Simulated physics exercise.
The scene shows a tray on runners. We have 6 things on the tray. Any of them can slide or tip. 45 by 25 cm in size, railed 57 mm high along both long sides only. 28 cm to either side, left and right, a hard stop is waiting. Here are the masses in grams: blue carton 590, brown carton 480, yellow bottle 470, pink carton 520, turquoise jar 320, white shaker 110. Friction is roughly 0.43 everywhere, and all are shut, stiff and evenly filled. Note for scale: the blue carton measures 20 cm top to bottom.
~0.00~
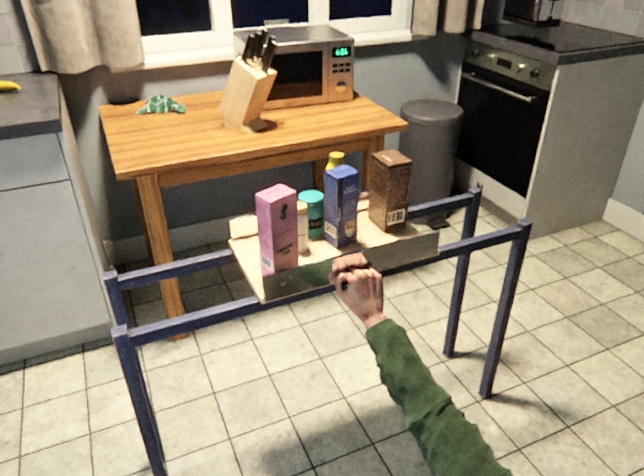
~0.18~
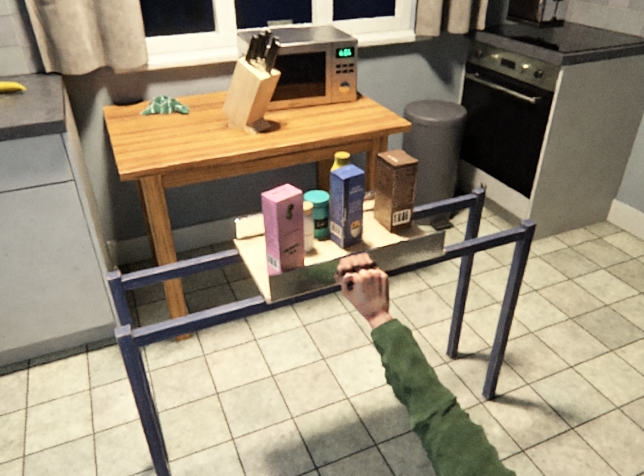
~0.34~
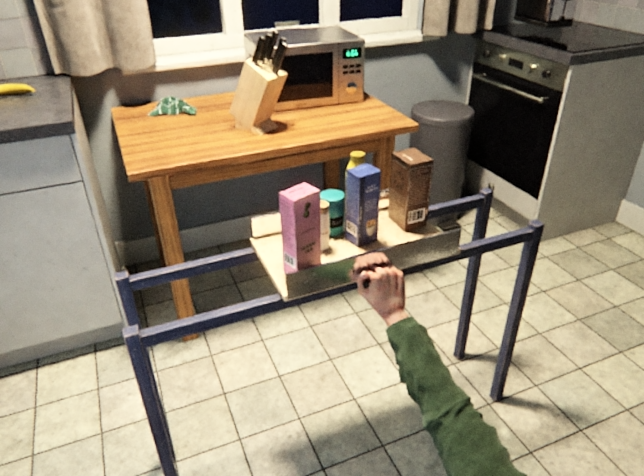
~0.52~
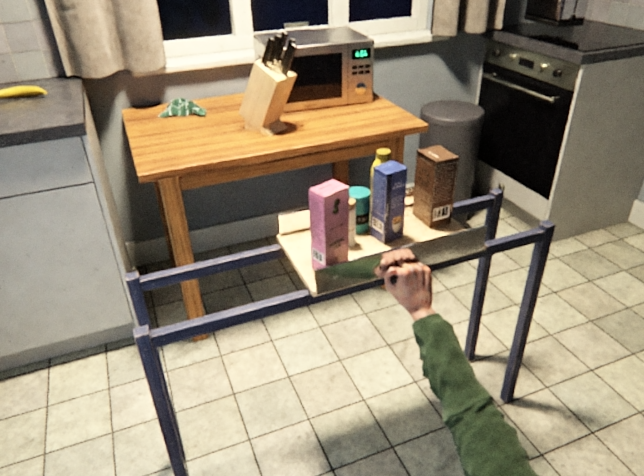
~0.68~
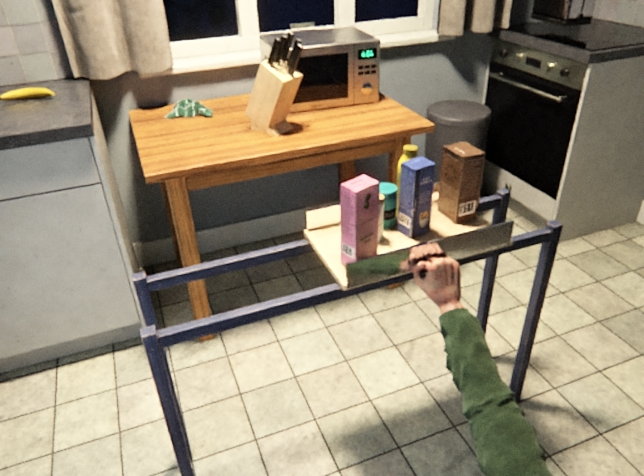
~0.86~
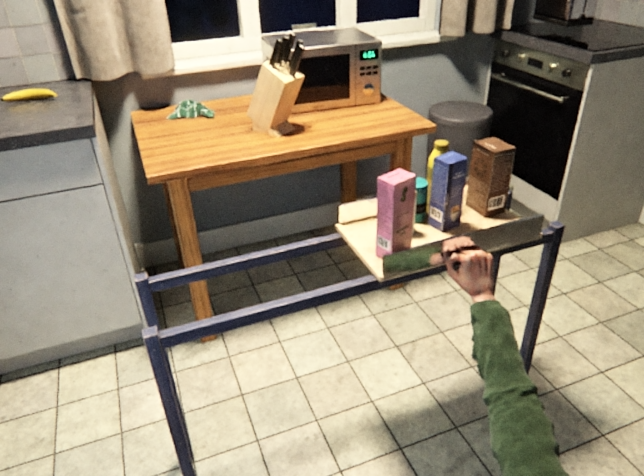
In a kitchen, a green-sleeved arm slides a wooden tray of cartons and small containers rightward along blue rails.
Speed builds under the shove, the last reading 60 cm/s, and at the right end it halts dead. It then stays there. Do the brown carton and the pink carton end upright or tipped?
Outcome: The brown carton is thrown over. The pink carton rides it out standing.
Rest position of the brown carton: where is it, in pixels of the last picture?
Around pixel (564, 351).
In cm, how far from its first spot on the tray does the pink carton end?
Net distance near 2 cm.
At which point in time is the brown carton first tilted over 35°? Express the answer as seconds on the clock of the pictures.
I'd say around the 1.5 s mark.
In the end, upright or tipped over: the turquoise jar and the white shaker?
The turquoise jar stays upright; the white shaker topples.
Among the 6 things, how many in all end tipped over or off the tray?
Tally: 4.
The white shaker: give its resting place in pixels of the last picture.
Roughly at (481, 234) in the last picture.
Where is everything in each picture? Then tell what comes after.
The first frame shows tray midway; brown carton (389, 191); pink carton (278, 235).
The second frame shows tray 1 cm right; turquoise jar (317, 214); white shaker (305, 227).
The third frame shows tray 3 cm right; blue carton (362, 206).
The fourth frame shows tray 8 cm right; turquoise jar (358, 210).
The fifth frame shows tray 14 cm right; blue carton (416, 198).
The sixth frame shows tray 22 cm right; brown carton (489, 178); pink carton (395, 217).
Around 1.16 s, tray 28 cm right; brown carton at 13° to upright near (521, 169); pink carton at 8° to upright near (429, 206); white shaker at 41° to upright.
Around 1.56 s, tray 28 cm right; brown carton now off the tray; pink carton at 3° to upright near (427, 208); blue carton on its side.
Around 1.76 s, tray 28 cm right; pink carton shifted 2 cm near (424, 210); blue carton on its side; yellow bottle on its side.
Finally (3.0 s), off the tray and tipped over, brown carton; on their side or leaning hard on the tray, blue carton, yellow bottle and white shaker; the other 2 still in place (within 5 cm). In the last view, brown carton near (564, 351), pink carton near (425, 210).
